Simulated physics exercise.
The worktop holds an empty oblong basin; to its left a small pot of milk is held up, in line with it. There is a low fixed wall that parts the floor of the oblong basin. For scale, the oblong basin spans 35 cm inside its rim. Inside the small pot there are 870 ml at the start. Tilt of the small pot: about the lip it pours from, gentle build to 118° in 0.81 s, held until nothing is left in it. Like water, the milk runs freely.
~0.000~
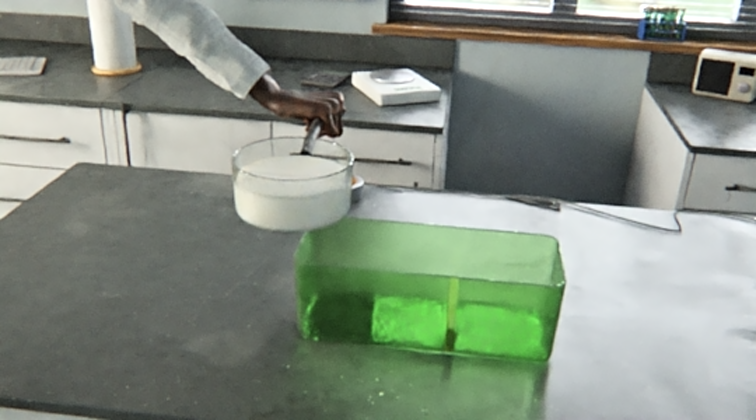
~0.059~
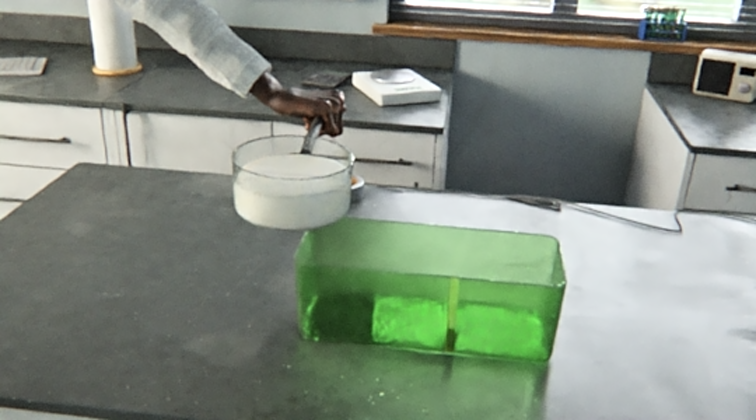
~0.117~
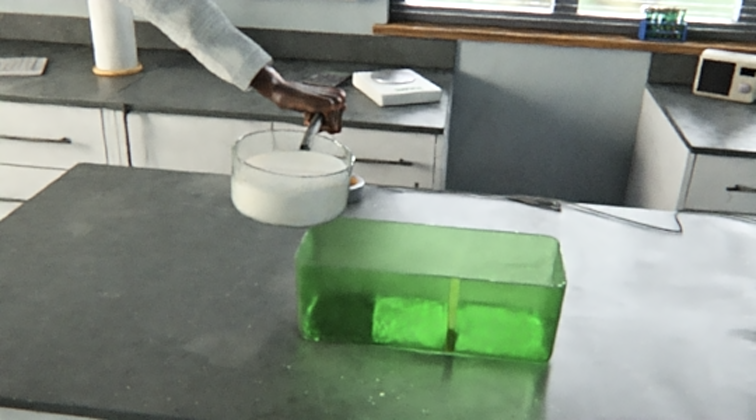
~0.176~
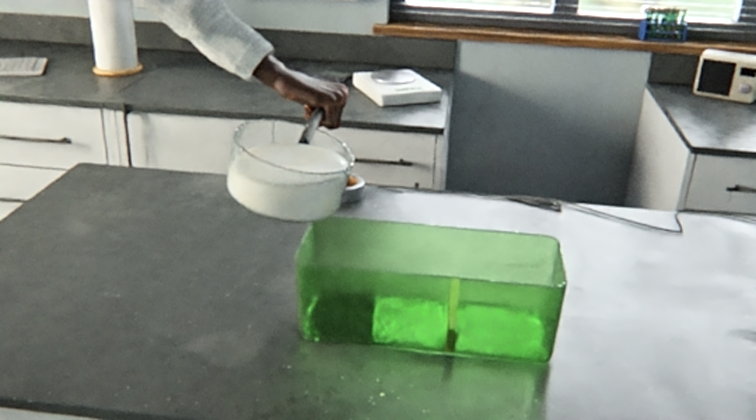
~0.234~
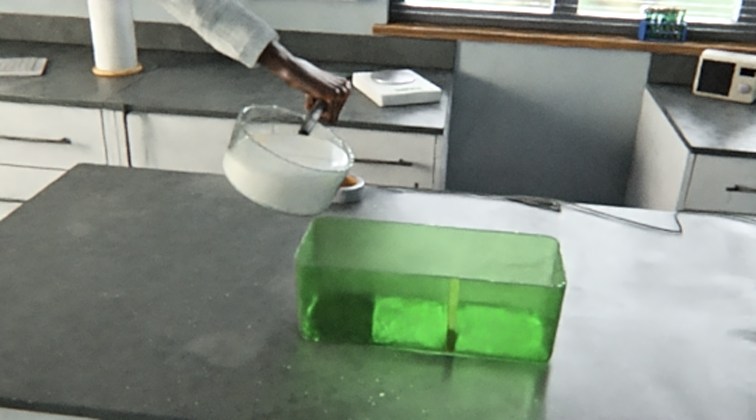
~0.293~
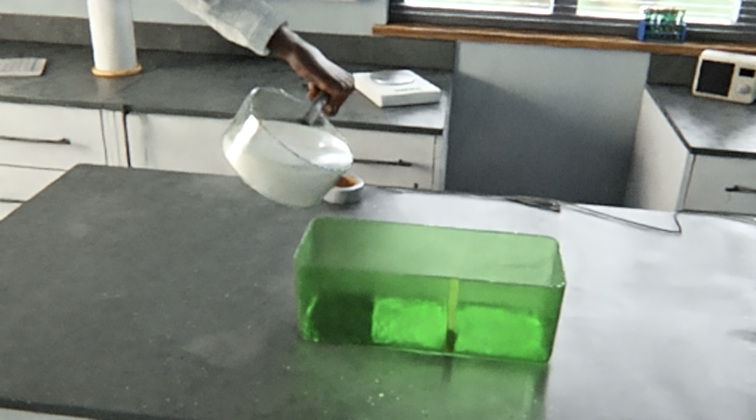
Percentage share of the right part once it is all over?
28 per cent.
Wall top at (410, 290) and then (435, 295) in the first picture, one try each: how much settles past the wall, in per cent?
In order, 80 and 45 per cent.
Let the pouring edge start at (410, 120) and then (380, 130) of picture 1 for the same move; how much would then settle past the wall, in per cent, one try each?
Result: 65 per cent, then 50 per cent.
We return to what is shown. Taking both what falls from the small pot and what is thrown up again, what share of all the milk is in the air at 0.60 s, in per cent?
58 per cent.
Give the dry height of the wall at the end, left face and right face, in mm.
Noted: Left near 18 mm, right near 24 mm.
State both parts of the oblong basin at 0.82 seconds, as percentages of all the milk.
Around 64 percent on the left and 26 on the right.
Then, 0.60 s in, the tilt is 99° and 28 per cent is still to pour, 13 is left of the wall and 0 right of it.
Then, 0.82 s in, the tilt is 118° and 1 per cent is still to pour, 64 is left of the wall and 26 right of it.
Then, 1.06 s in, the tilt is 118° and 0 per cent is still to pour, 64 is left of the wall and 21 right of it.
Then, 1.31 s in, the tilt is 118° and 0 per cent is still to pour, 70 is left of the wall and 22 right of it.
Finally, 64 per cent lies left of the wall, 28 right of it and 8 outside.
